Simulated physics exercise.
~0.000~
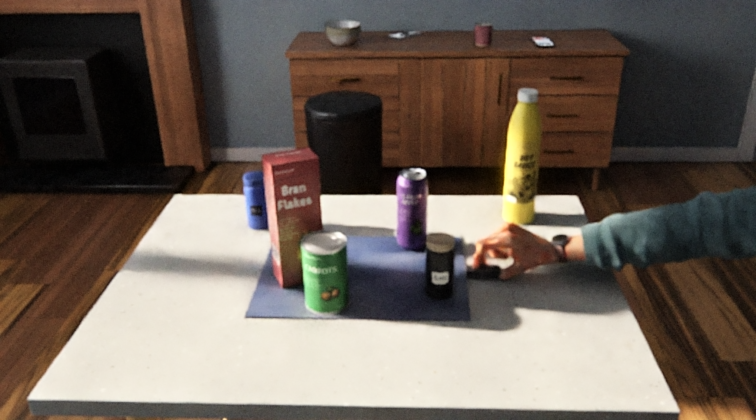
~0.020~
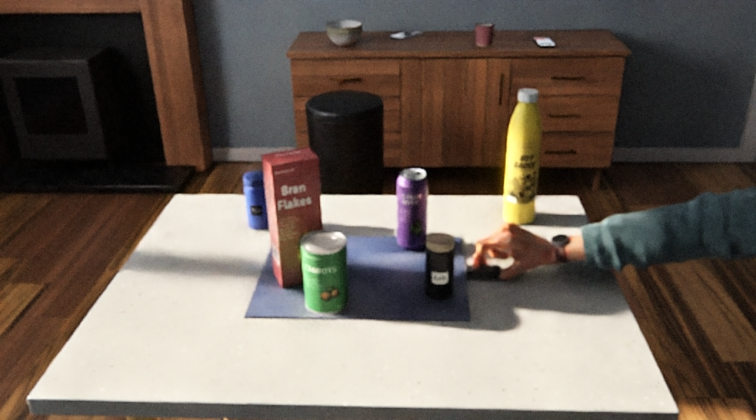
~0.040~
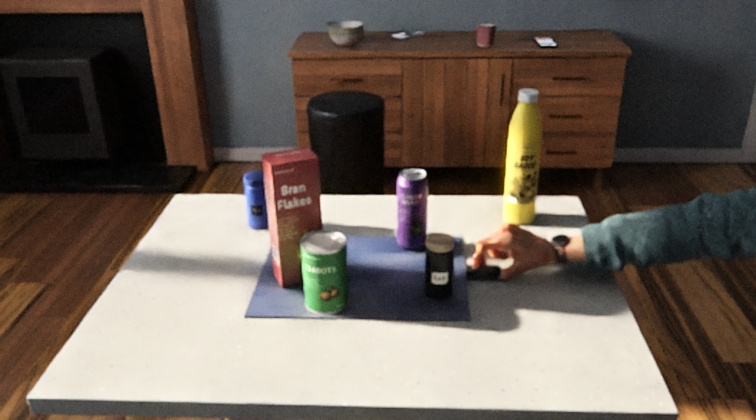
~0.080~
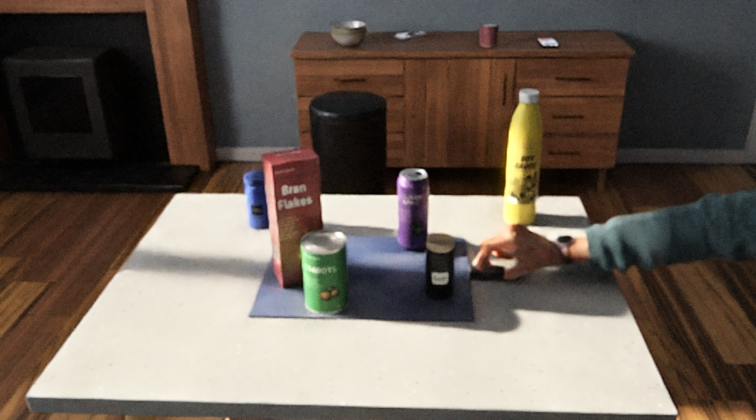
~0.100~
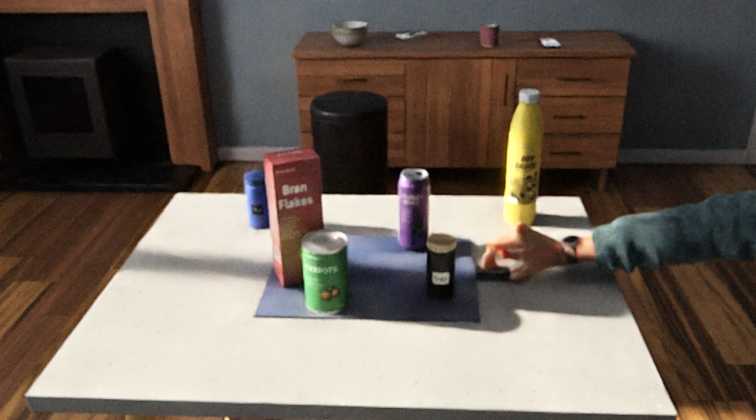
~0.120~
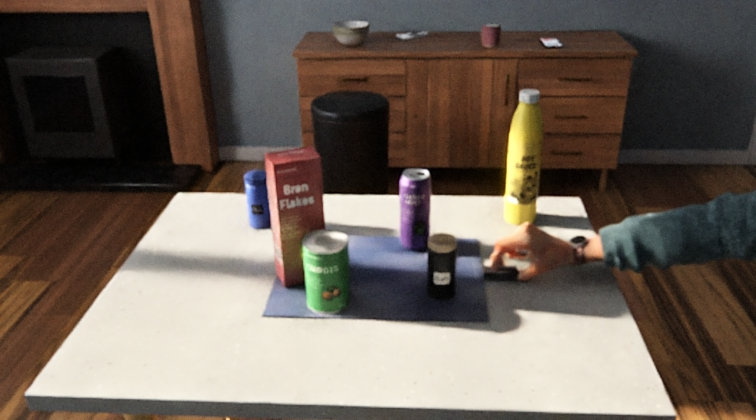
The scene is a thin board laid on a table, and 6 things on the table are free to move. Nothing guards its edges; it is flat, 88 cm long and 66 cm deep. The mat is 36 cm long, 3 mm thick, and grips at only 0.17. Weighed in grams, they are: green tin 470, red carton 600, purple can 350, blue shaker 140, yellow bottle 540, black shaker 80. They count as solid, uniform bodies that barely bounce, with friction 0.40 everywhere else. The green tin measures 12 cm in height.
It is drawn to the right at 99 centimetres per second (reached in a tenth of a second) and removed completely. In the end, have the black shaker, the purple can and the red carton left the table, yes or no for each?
Black shaker - yes, purple can - yes, red carton - no.
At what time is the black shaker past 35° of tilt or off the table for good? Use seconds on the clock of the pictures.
Around 0.7 s on the clock.
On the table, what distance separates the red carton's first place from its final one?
The shift is close to 4 cm.
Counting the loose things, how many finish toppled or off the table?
Total: 2.
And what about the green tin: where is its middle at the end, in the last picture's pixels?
Resting point, approx. (373, 274) px.
By 0.42 s, mat out by 33 cm; purple can 12 cm from its spot near (479, 211); black shaker 12 cm from its spot near (513, 267); red carton 4 cm from its spot near (317, 219).
By 0.72 s, mat out by 62 cm; purple can and black shaker now off the table; red carton 4 cm from its spot near (316, 219); green tin 8 cm from its spot.
By 1.02 s, mat out by 81 cm; red carton 4 cm from its spot near (316, 219); green tin 8 cm from its spot.
When it is over (1.8 s), off the table, purple can and black shaker; not toppled but over 6 cm from the start, green tin; the other 3 within 6 cm of the start.
